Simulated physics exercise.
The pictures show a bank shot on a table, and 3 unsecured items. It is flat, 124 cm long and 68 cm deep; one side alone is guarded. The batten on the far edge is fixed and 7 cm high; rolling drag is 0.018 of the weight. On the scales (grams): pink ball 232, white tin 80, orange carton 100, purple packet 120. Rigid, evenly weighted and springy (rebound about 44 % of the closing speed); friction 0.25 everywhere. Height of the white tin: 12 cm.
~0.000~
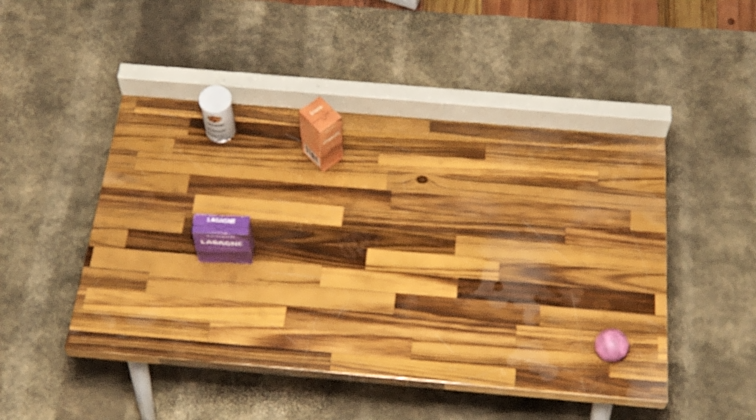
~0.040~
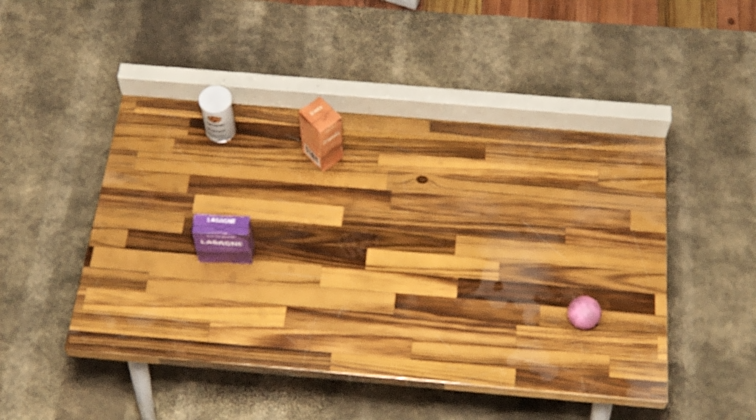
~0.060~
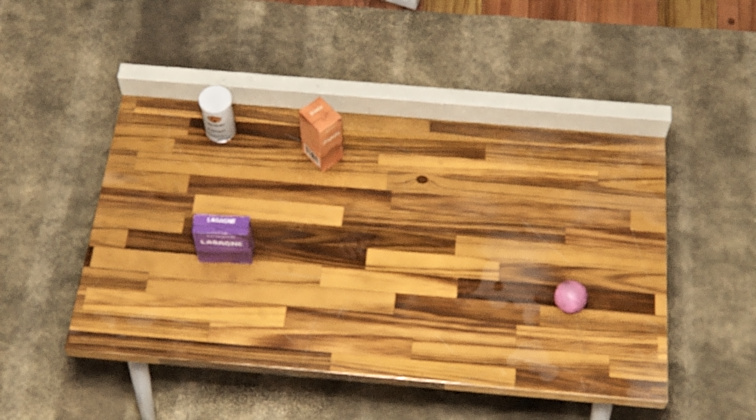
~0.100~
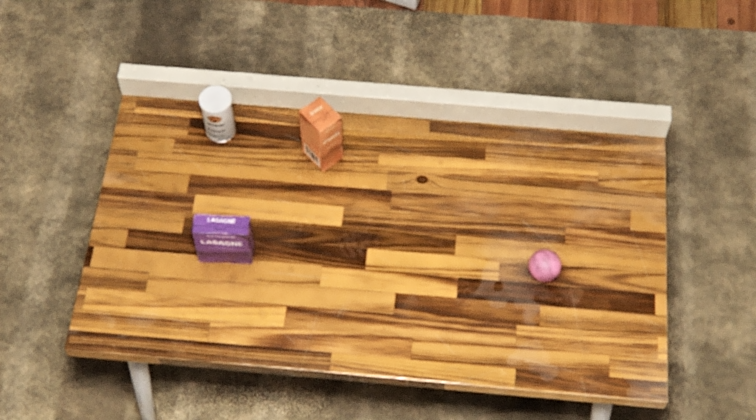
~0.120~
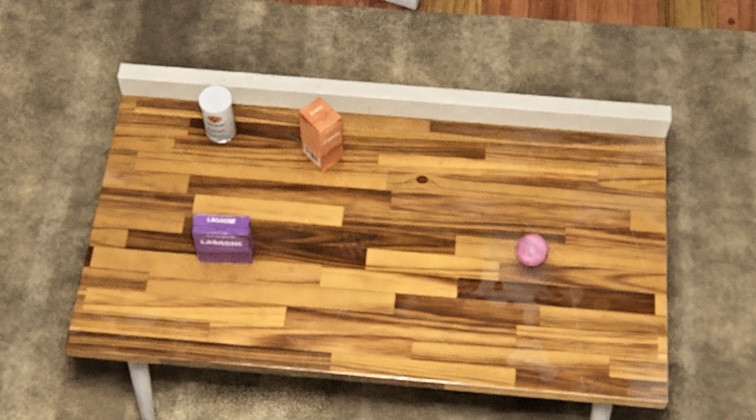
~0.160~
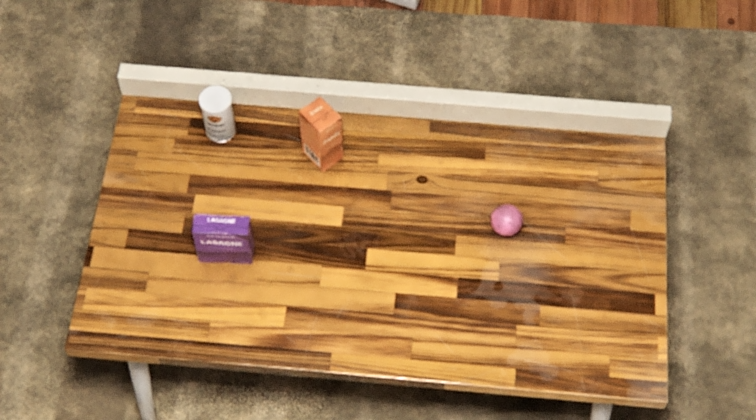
A pink ball rolls across a striped wooden table with a low white rail along its far edge, seen from above over a mottled grey-brown carpet. A white tin and an orange carton stand near the rail at the left, with a purple packet nearer the front. From the front right corner, the ball moves steadily up and leftward while the other objects and the camera stay still.
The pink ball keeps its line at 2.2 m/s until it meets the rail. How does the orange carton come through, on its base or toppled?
The orange carton tips over.
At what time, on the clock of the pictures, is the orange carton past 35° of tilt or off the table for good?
At about 0.6 s.
By 0.66 s, pink ball near (272, 163); orange carton tilted 47° near (256, 137).
By 1.26 s, pink ball near (94, 219); orange carton on its side near (203, 138); white tin 6 cm from its spot.
When it is over (1.9 s), lying over on the table, orange carton; not toppled but over 4 cm from the start, white tin; purple packet within 4 cm of the start. End places, in pixels of the last picture, orange carton near (203, 138).
